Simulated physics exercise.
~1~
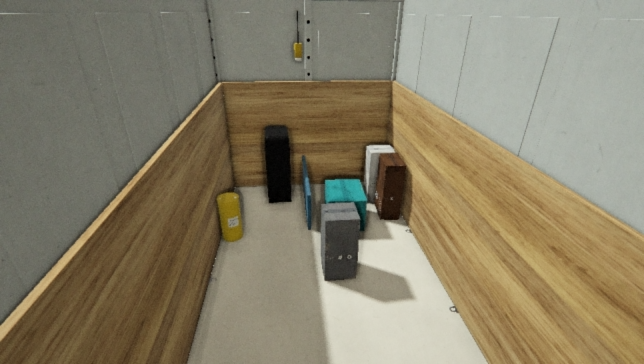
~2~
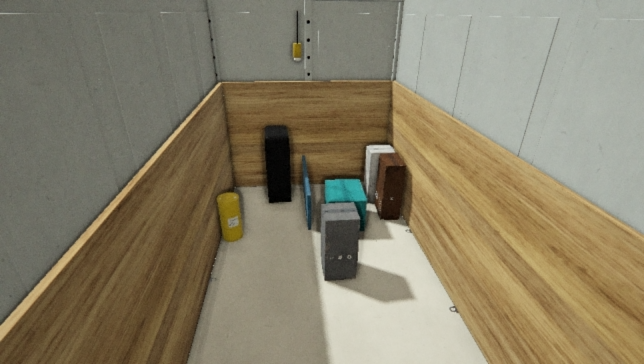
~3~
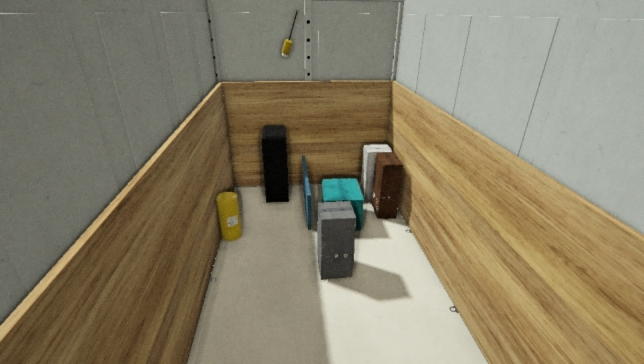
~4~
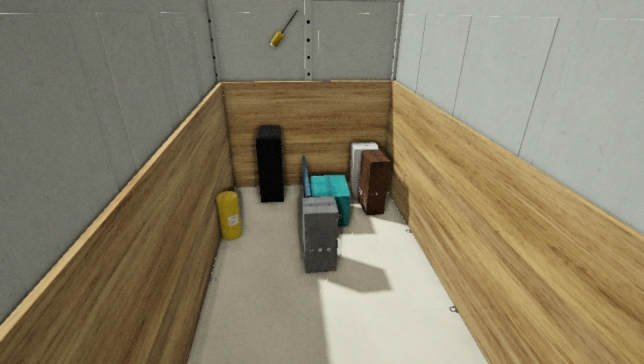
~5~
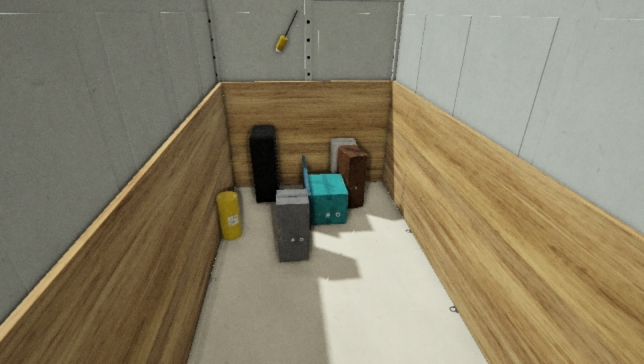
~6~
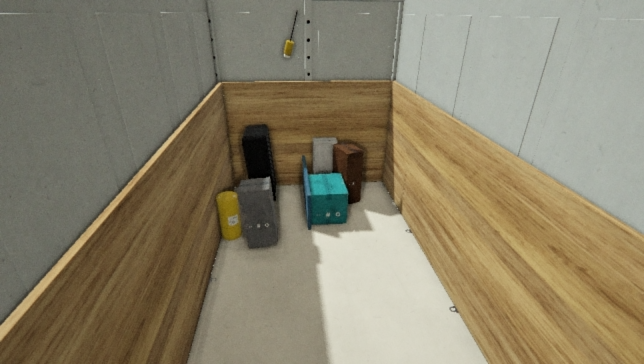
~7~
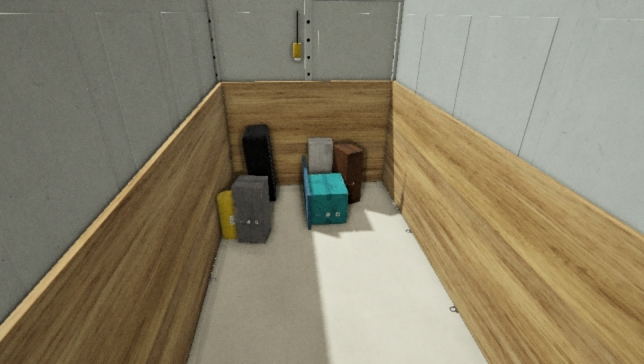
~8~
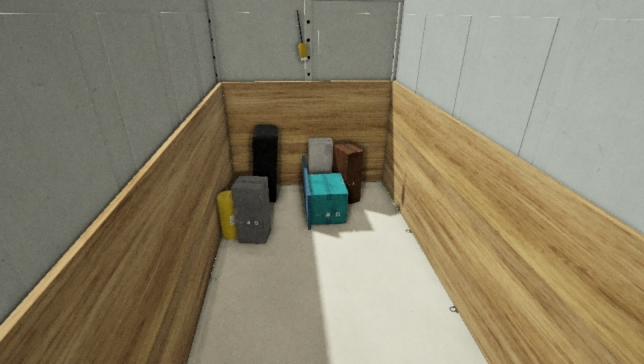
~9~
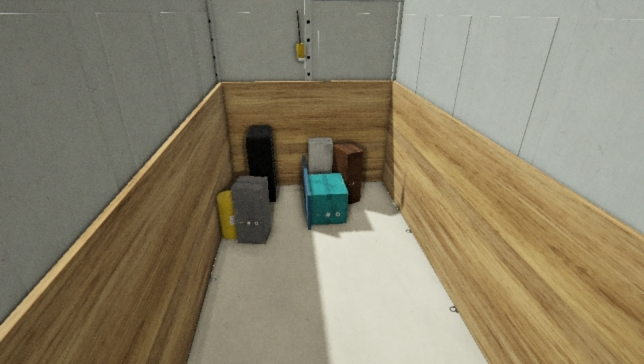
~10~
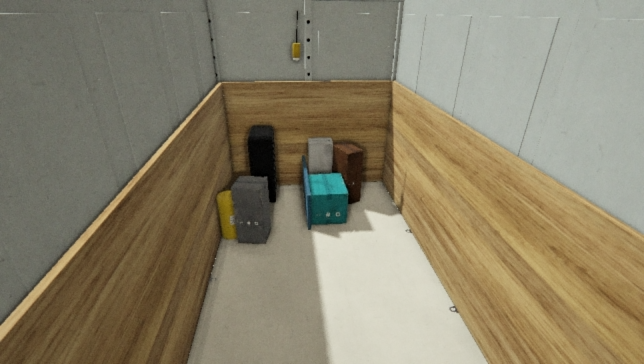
In this clip, boxes stand in a wood-lined cargo bay as a hanging yellow tag swings; the grey, turquoise, white and brown boxes slide left, the black case shifts slightly, and all end upright, the grey one partly covering the unmoved yellow canister.
